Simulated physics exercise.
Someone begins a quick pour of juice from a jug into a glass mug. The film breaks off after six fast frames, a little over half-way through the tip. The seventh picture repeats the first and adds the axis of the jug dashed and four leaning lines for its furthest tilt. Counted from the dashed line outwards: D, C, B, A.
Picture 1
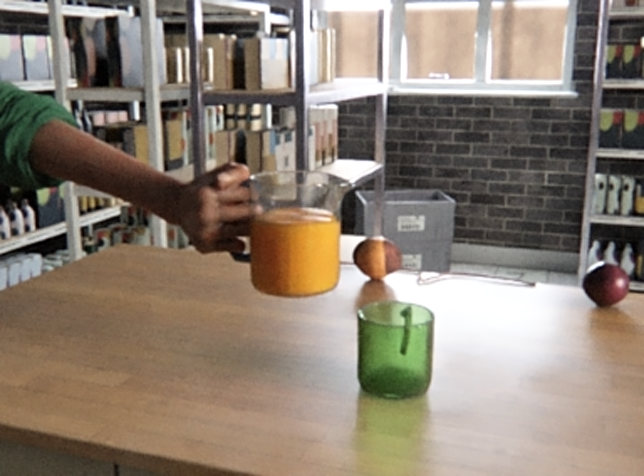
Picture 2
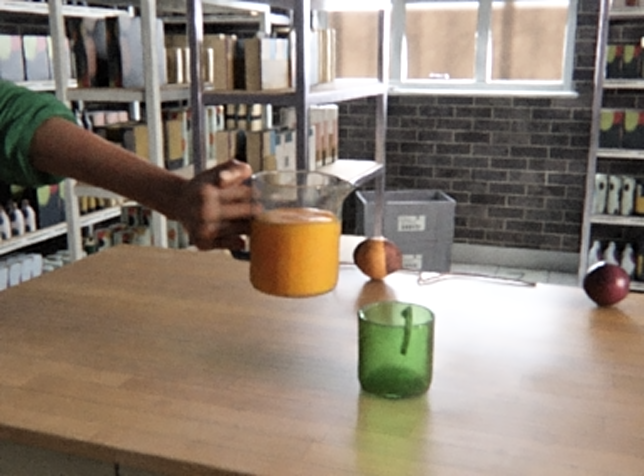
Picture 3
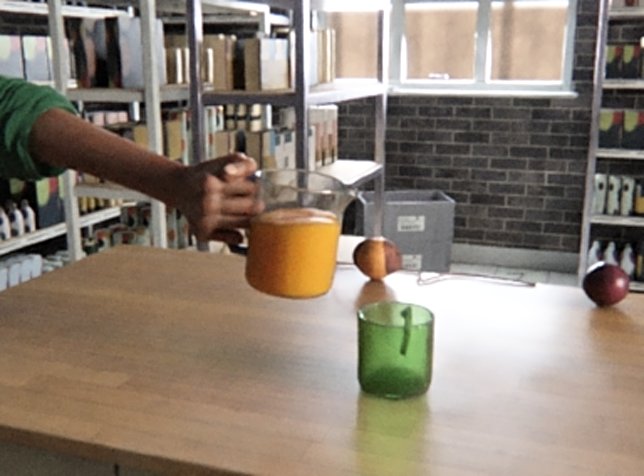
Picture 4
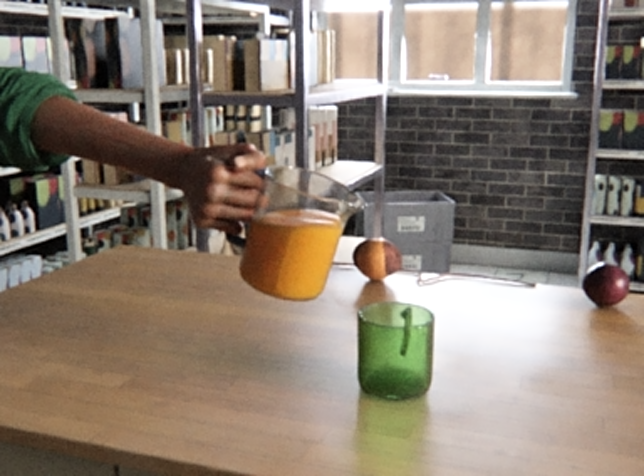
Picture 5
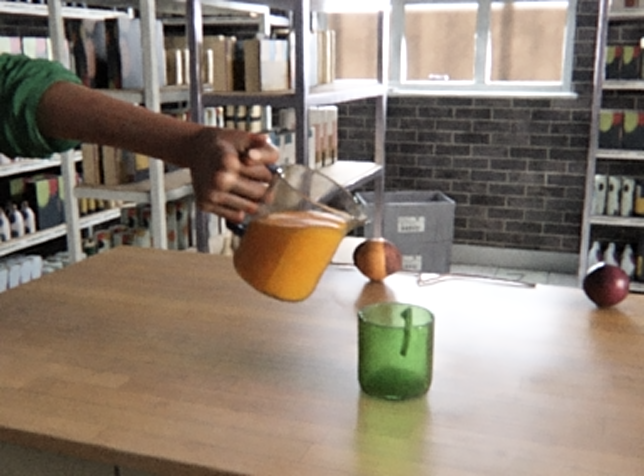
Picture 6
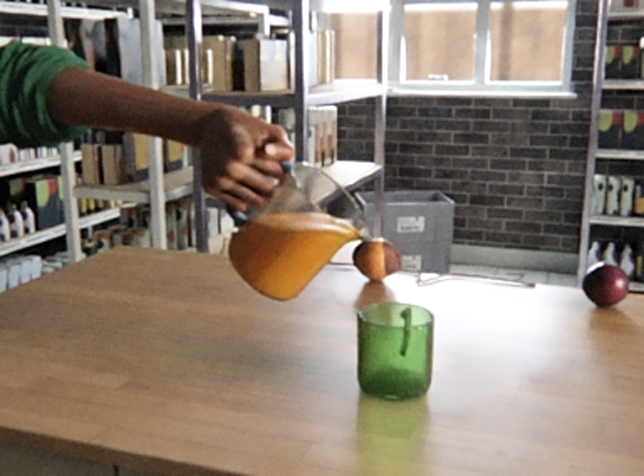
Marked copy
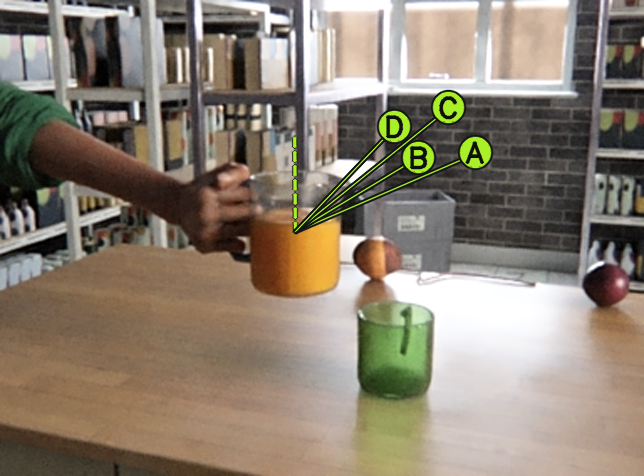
At first, a hand reaching in from the left holds a clear jug of orange juice upright above a wooden table, near an empty green glass mug. The hand then tilts the jug to the right, slowly and then more steeply, until the juice slants up to the lip.
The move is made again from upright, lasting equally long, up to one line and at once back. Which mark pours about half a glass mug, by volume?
Choose A.
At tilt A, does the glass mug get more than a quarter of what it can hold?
Yes, it does.
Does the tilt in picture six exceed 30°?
Yes.
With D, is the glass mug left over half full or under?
Under.
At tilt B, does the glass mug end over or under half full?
Under.
On the marked copy, A at (460, 160); B at (403, 166); C at (435, 118); D at (383, 139).
For tilt A, the glass mug ends with about 49 % of what it can hold.
For tilt B, the glass mug ends with about 30 % of what it can hold.
For tilt C, the glass mug ends with about 16 % of what it can hold.
For tilt D, the glass mug ends with about 6 % of what it can hold.
